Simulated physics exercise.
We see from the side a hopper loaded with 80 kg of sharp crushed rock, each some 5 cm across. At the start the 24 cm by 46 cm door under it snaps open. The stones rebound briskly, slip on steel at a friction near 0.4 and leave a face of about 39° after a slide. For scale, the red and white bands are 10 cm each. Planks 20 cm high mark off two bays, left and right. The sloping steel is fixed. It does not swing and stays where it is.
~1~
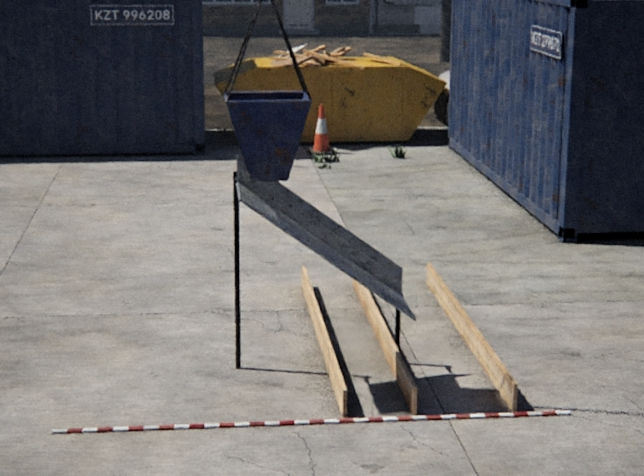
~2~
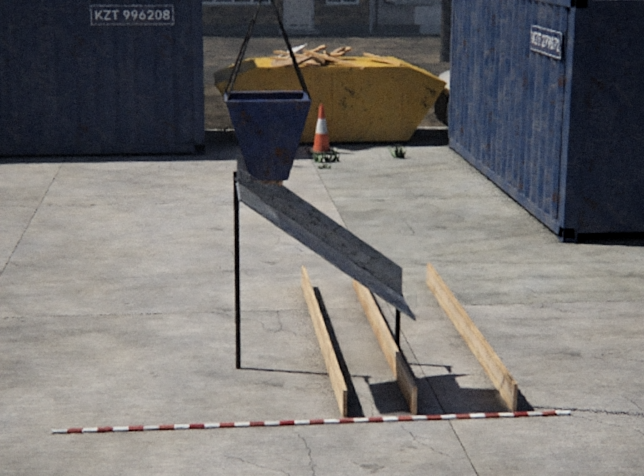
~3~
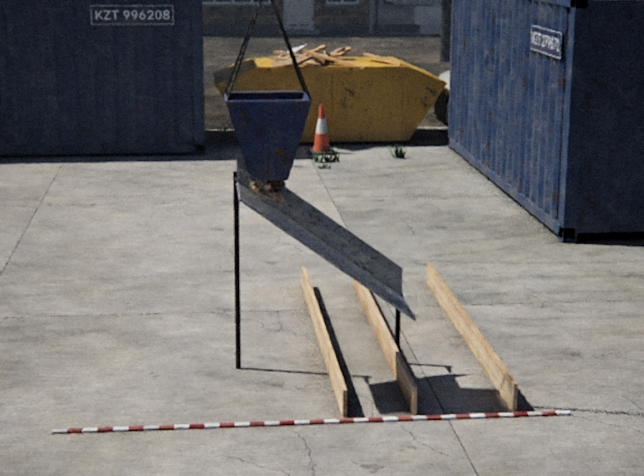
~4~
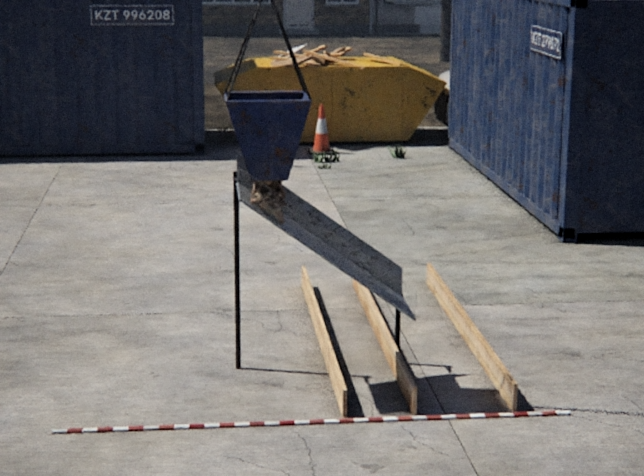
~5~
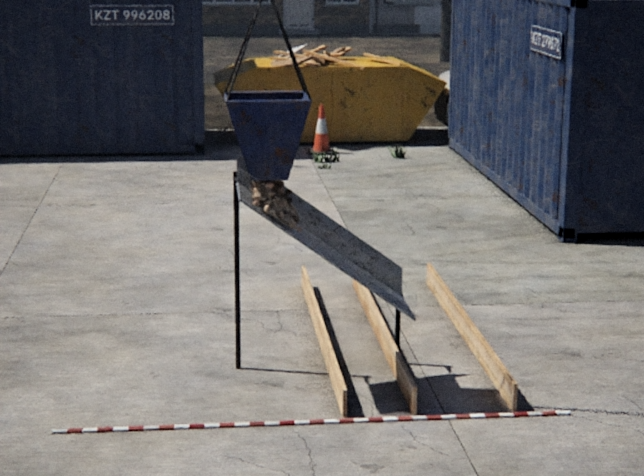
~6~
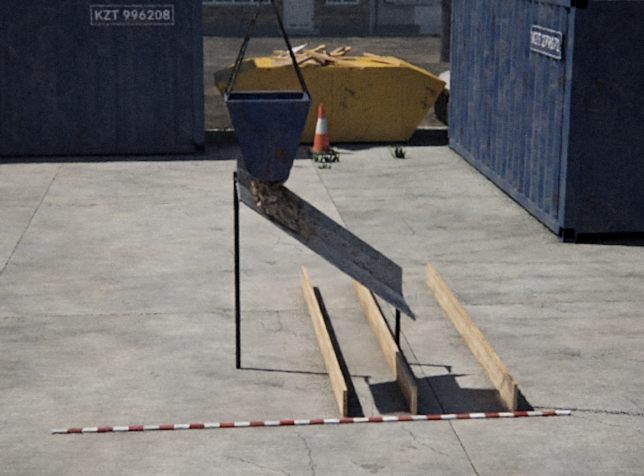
A dark blue hopper hung by cables above a sloping metal chute in a concrete yard, and brownish broken stones came out of its bottom and slid a short way down the chute toward the right.
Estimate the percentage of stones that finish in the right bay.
Some 99 per cent of it.
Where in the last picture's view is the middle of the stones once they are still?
Around (469, 374).
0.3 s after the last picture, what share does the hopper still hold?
It holds some 10 per cent.
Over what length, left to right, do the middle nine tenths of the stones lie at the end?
About 40 cm.
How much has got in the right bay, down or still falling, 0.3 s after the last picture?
Some 0 per cent.
Then, 0.3 s after the last picture, 8 % in the hopper, 91 % on the steel, 1 % falling or lying left of the bays; the stones farthest right are at (400, 296).
Then, 0.7 s after the last picture, 0 % in the hopper, 69 % on the steel, 31 % falling or lying in the right bay; the stones farthest right are at (489, 374).
Then, 1.3 s after the last picture, 0 % in the hopper, 9 % on the steel, 90 % falling or lying in the right bay, 1 % falling or lying right of the bays; the stones farthest right are at (494, 358).
Then, 2.2 s after the last picture, 0 % in the hopper, 99 % falling or lying in the right bay, 1 % falling or lying right of the bays; the stones farthest right are at (523, 374).
Then, 4.1 s after the last picture, 0 % in the hopper, 99 % in the right bay, 1 % right of the bays; the stones farthest right are at (523, 374).
